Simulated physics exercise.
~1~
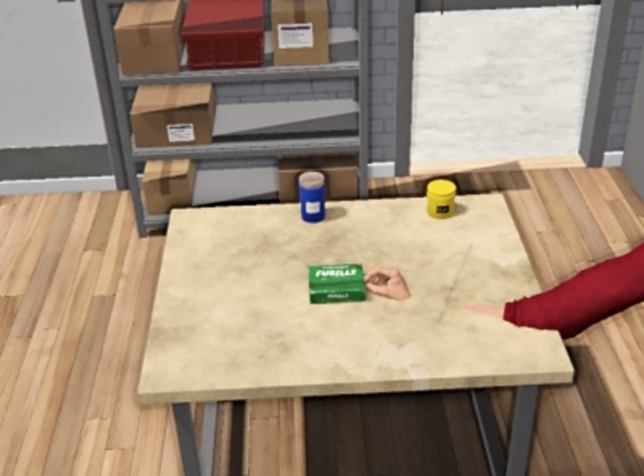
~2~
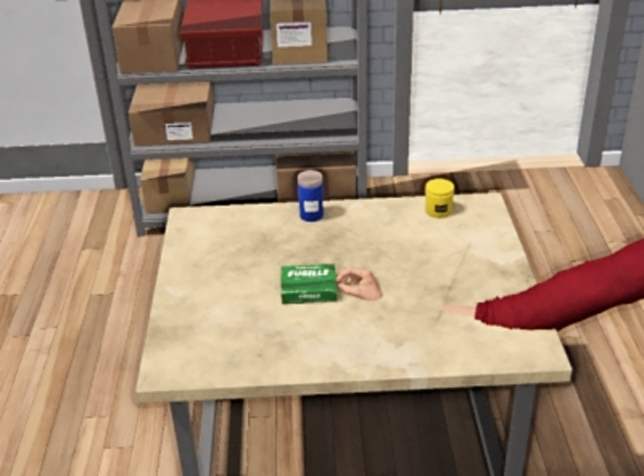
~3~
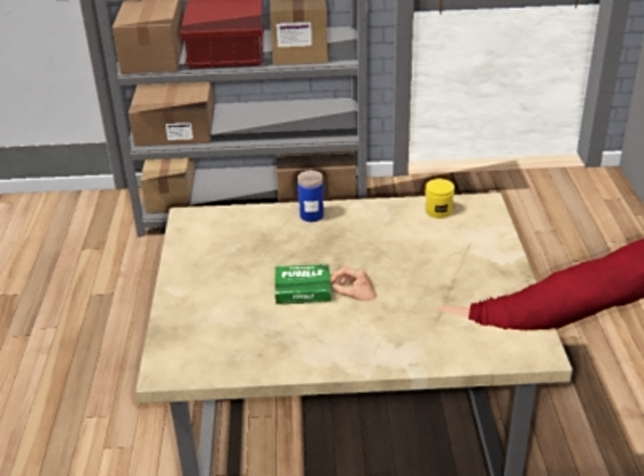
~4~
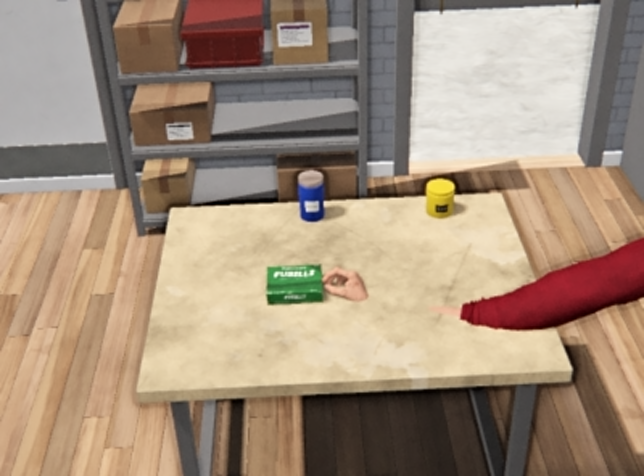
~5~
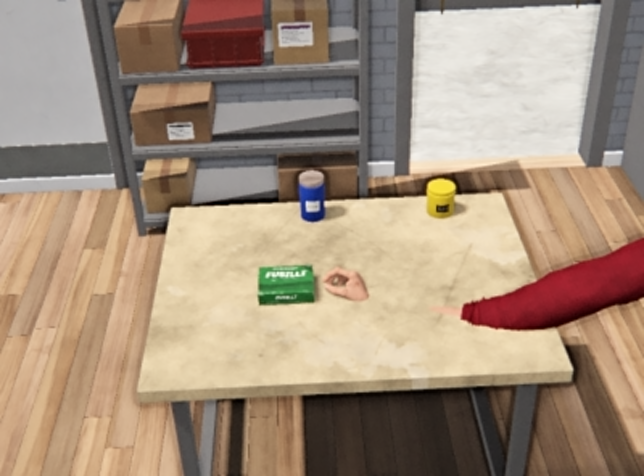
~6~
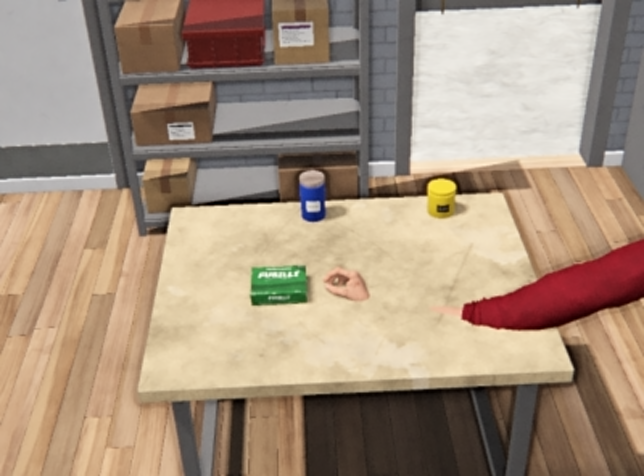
Green packet being pushed left across a table top by a red-sleeved hand, then sliding a little farther left beyond the fingers.
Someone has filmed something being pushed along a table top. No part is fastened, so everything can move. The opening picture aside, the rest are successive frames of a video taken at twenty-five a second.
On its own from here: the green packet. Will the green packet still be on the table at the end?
It doesn't go past the rim, as far as I can tell.
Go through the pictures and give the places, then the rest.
Under the hand; green packet (337, 284), in the first picture.
Under the hand; green packet (309, 284), in the second picture.
Under the hand; green packet (303, 284), in the third picture.
Green packet (295, 285), in the fourth picture.
Green packet (286, 285) slid a little, in the fifth picture.
Green packet (279, 285) slid a little, in the sixth picture.
Then, 0.10 s after the last picture, green packet slid a little near (265, 286).
Then, 0.20 s after the last picture, green packet slid about its own width near (259, 286).
Then, 0.40 s after the last picture, green packet resting near (259, 286).
At rest, moved from the start, green packet. Seen from the same camera at the end, green packet near (259, 286).
